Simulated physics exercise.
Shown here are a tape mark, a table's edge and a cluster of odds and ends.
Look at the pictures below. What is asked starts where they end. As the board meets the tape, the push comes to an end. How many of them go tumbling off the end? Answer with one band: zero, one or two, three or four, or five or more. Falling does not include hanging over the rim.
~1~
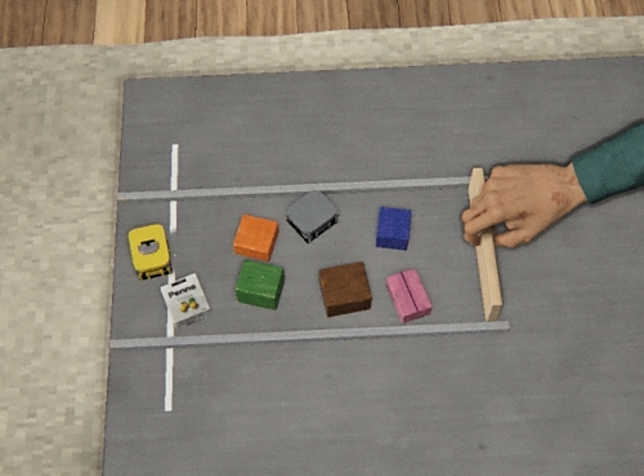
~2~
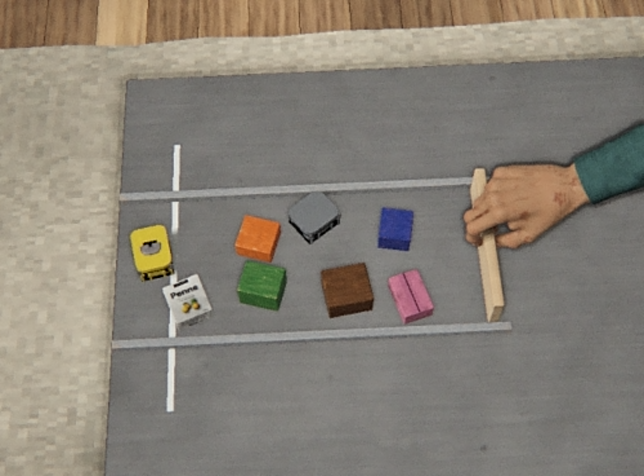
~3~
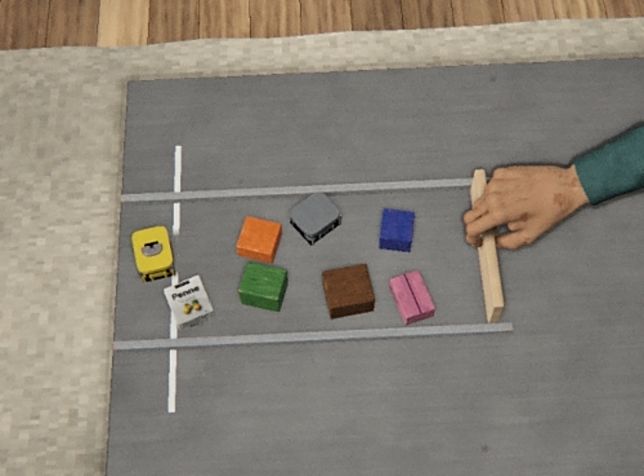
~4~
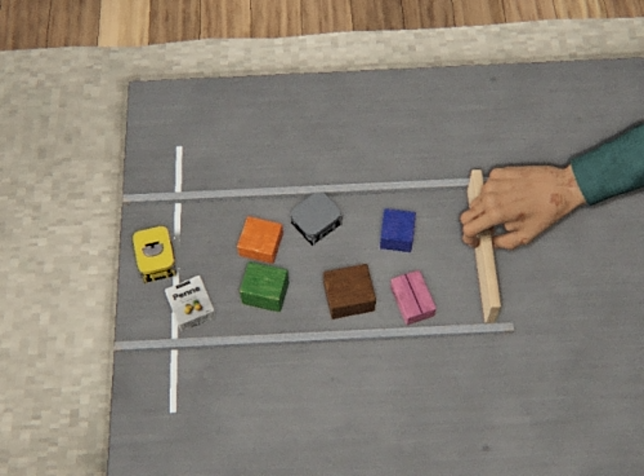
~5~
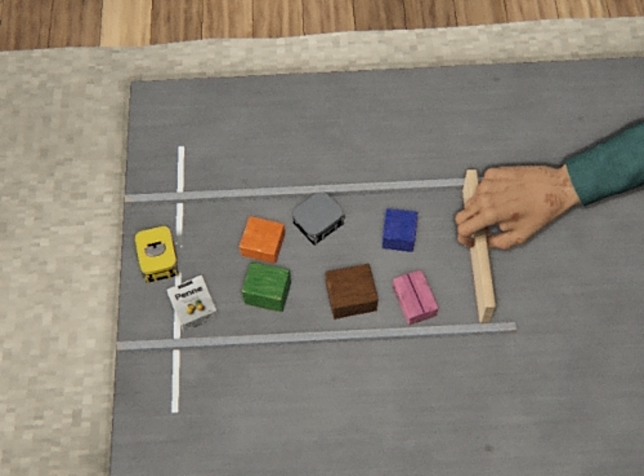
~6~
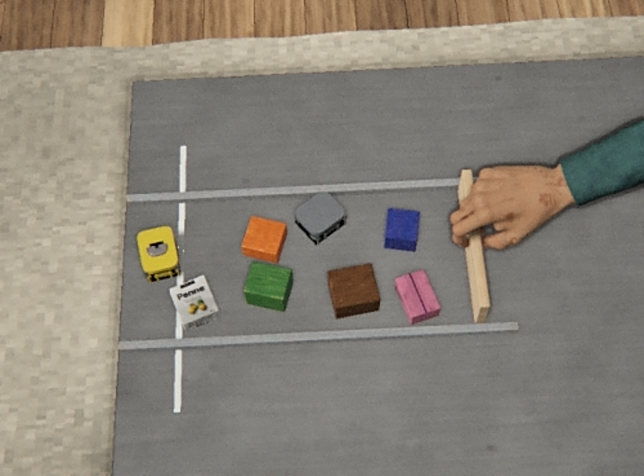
Three or four.
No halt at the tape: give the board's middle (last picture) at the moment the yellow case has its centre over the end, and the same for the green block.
Around (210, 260), then around (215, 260).
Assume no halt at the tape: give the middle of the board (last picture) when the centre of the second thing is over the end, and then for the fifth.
For the first, roughly (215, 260); for the next, roughly (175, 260).
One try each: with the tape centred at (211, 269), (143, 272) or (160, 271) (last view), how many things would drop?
First 2, then 5, then 5.
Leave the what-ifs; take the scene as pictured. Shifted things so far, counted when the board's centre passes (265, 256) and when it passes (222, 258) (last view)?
At first I count 7, and then 8.
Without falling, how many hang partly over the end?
In total, 2 of them.
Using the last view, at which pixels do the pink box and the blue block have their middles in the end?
In the last picture they sit at about (164, 306) and about (164, 255).
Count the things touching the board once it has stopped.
My count gives 3.
Soon after, none off yet; yellow case at rest near (159, 254); white box at rest near (195, 303); orange block at rest near (265, 239).
Then, none off yet; yellow case at rest near (159, 254); white box moved a little near (170, 306); orange block moved a little near (245, 243).
Further on, one off so far; yellow case moved a little near (135, 258); white box falling near (122, 434); orange block moved well along near (169, 248).
At rest, the number that fall off is three or four; fallen, green block, white box and yellow case.
